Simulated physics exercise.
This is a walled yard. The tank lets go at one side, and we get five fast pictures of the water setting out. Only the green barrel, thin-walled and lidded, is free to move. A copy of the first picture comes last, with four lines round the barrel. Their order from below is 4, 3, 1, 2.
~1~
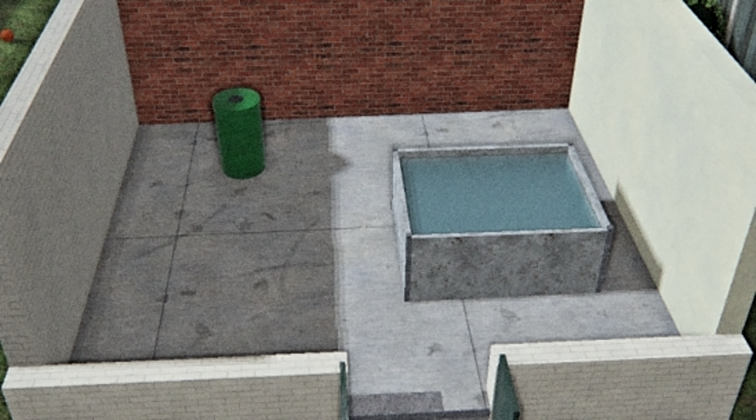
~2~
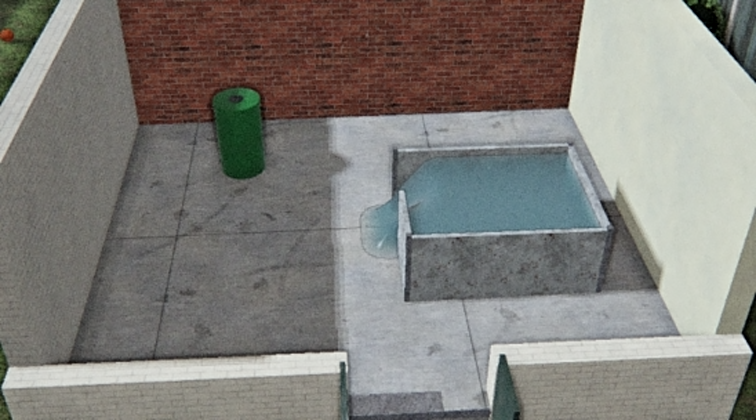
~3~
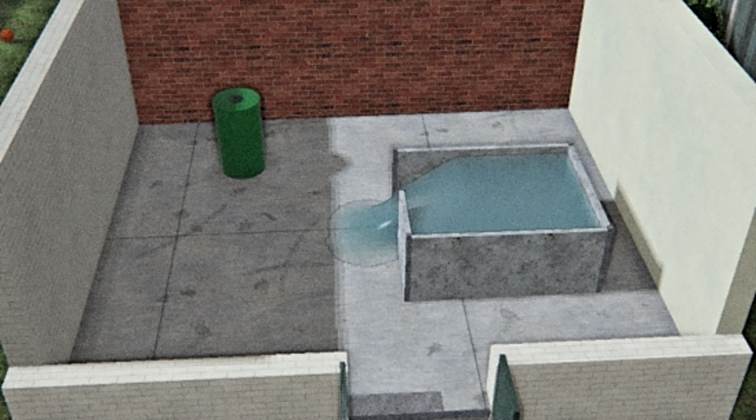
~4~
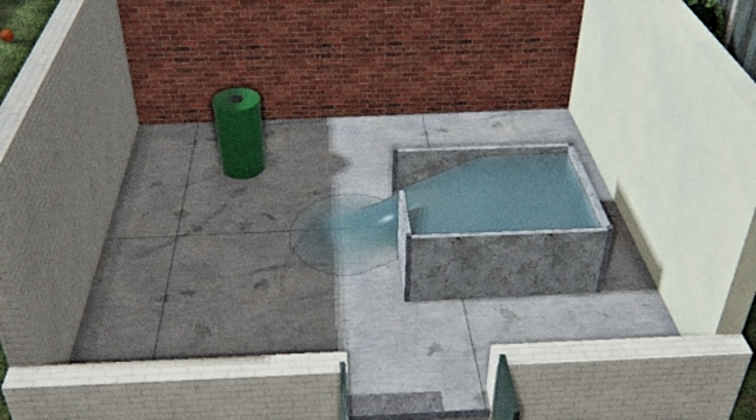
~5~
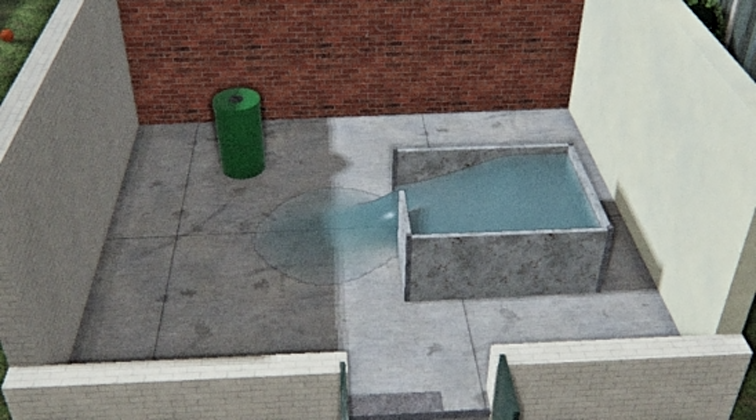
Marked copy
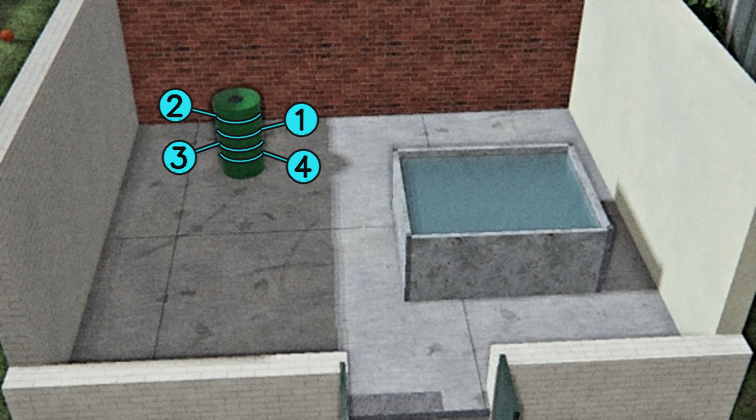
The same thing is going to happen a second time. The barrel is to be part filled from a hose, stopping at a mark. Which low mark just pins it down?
Line 4.
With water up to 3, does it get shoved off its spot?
No.
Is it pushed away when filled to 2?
No, that is safe.
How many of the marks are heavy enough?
All four.
In cyan, 1 at (238, 137); 2 at (237, 122); 3 at (240, 150); 4 at (241, 161); from the bottom up 4, 3, 1, 2.
If 1 is chosen, it does not move.
If 2 is chosen, it does not move.
If 3 is chosen, it does not move.
If 4 is chosen, it does not move.
